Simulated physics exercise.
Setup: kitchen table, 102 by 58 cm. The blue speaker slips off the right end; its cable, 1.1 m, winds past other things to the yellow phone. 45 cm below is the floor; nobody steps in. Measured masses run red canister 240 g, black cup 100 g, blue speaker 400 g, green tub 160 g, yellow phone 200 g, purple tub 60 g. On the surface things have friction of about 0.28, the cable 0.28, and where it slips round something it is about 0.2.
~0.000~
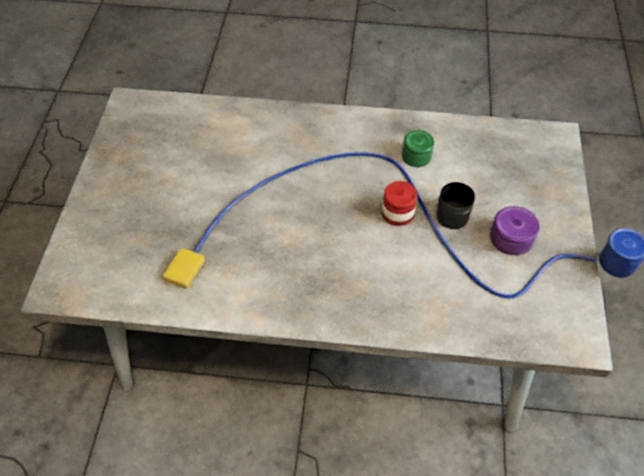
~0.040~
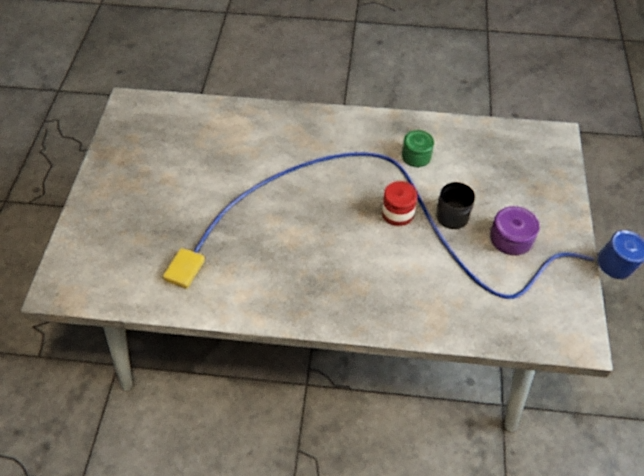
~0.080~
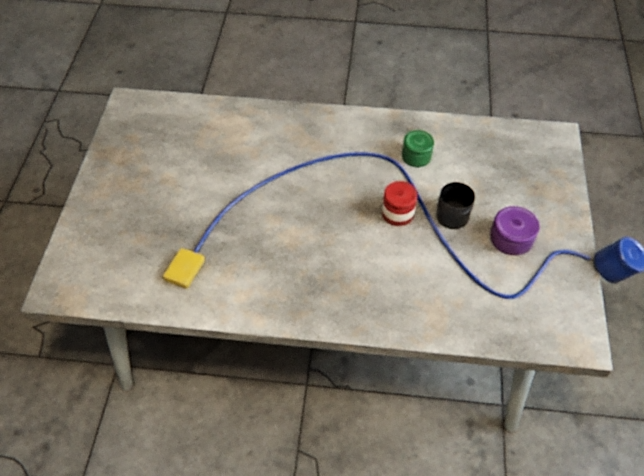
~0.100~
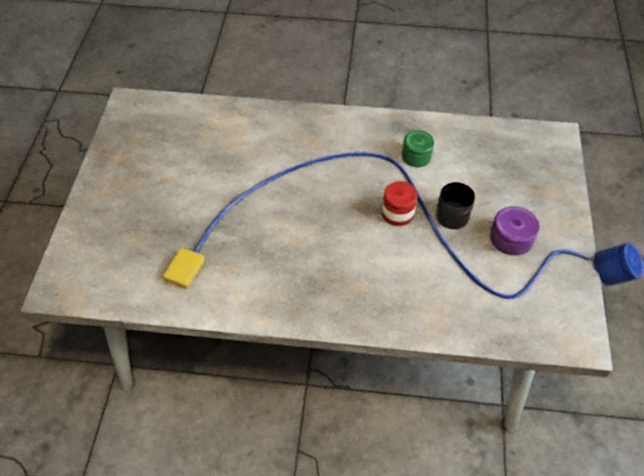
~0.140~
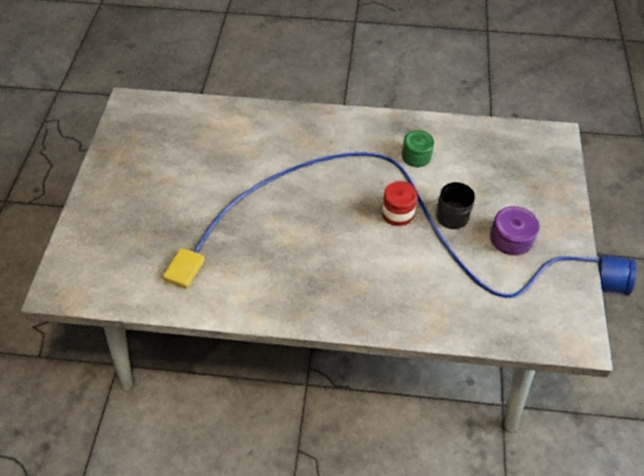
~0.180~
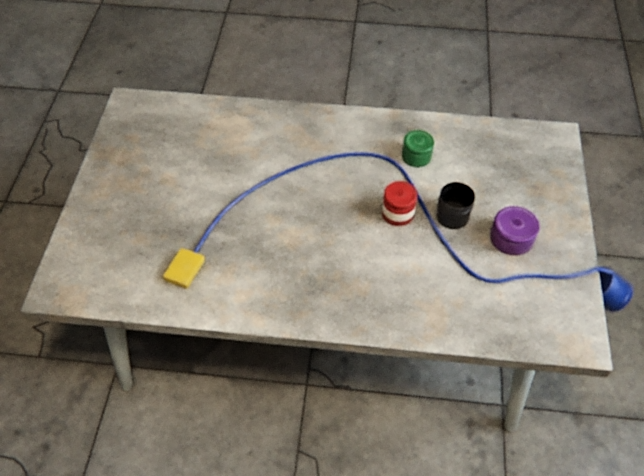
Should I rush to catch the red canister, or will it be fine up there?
It will be fine up there.
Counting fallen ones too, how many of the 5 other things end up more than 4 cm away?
That comes to 4 of the things.
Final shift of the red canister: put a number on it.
The red canister ends up about 15 cm from its start.
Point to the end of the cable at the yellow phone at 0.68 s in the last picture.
(283, 247), give or take.
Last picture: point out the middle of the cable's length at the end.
Approximate pixel position: (571, 251).
At 0.4 s, the cable's tail end at (245, 273); red canister 8 cm off its start, yellow phone 10 cm off its start, purple tub 8 cm off its start.
At 0.7 s, the cable's tail end at (283, 247); red canister 13 cm off its start, yellow phone 22 cm off its start, purple tub 9 cm off its start.
At 0.9 s, the cable's tail end at (288, 245); red canister 13 cm off its start at (403, 252), yellow phone 23 cm off its start at (307, 239), purple tub 9 cm off its start at (536, 189).
At 1.2 s, the cable's tail end at (288, 245); red canister 13 cm off its start, yellow phone 23 cm off its start, purple tub 9 cm off its start.
At 2.4 s, the cable's tail end at (288, 245); red canister 13 cm off its start at (403, 252), yellow phone 23 cm off its start at (307, 239), purple tub 9 cm off its start at (536, 189), black cup 7 cm off its start at (477, 173).
